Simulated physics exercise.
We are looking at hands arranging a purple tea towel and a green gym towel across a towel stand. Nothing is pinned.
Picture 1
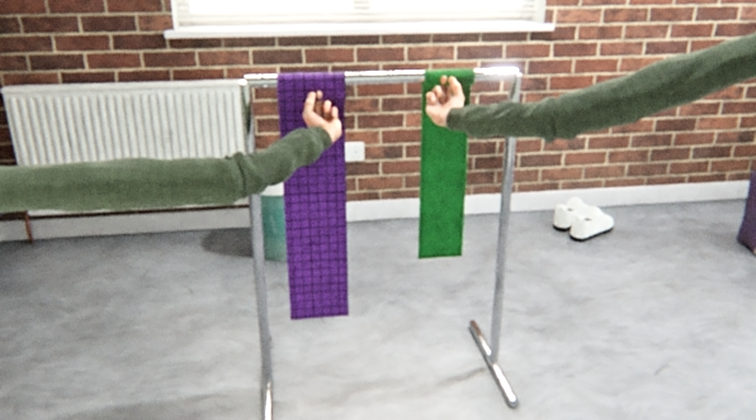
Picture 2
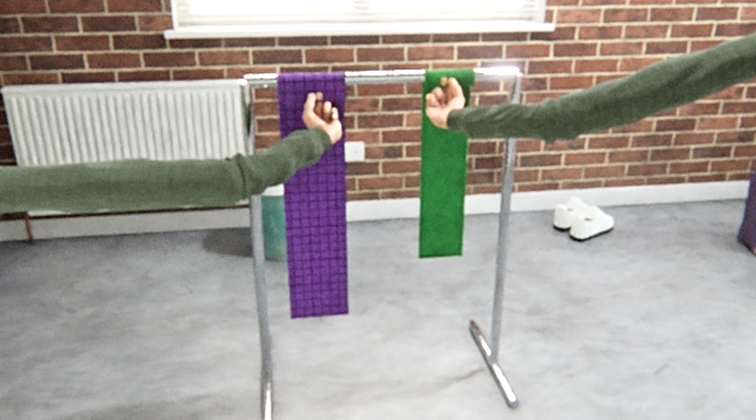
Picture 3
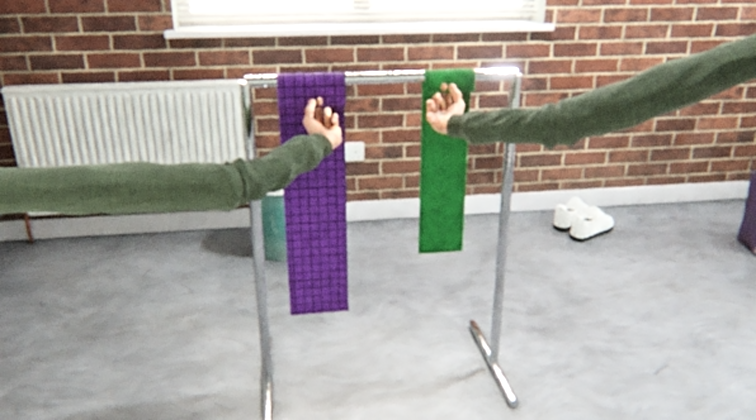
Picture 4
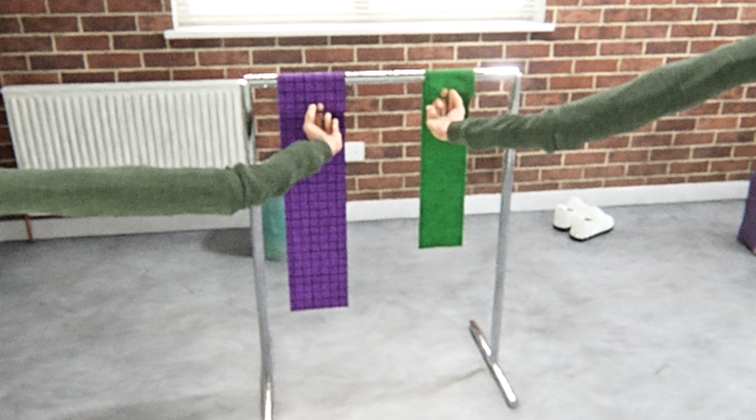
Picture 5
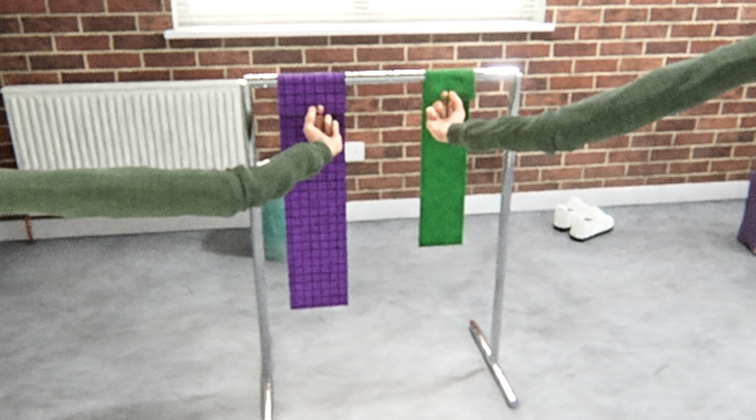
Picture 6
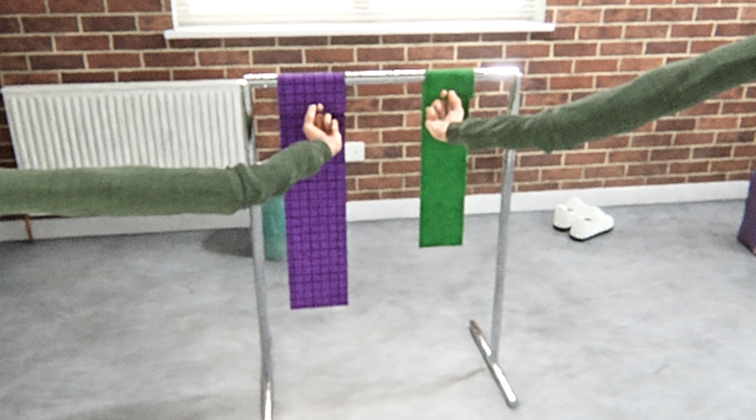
Two hands shift a purple towel and a green towel slightly on a metal stand.
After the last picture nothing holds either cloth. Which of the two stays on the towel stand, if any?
The purple tea towel slides off. The green gym towel slips to the floor.
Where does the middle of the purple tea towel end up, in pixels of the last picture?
Close to (320, 377).
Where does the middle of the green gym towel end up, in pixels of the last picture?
Around (434, 367).
Then, 0.36 s past the final frame, tea towel clear of the rail and dropping near (317, 255); gym towel clear of the rail and dropping near (441, 232).
Then, 0.58 s past the final frame, tea towel clear of the rail and dropping near (320, 364); gym towel in a heap on the floor near (435, 362).
When it is over, tea towel in a heap on the floor near (320, 377); gym towel in a heap on the floor near (434, 367). The purple tea towel slips to the floor and the green gym towel is pulled off by its long side.
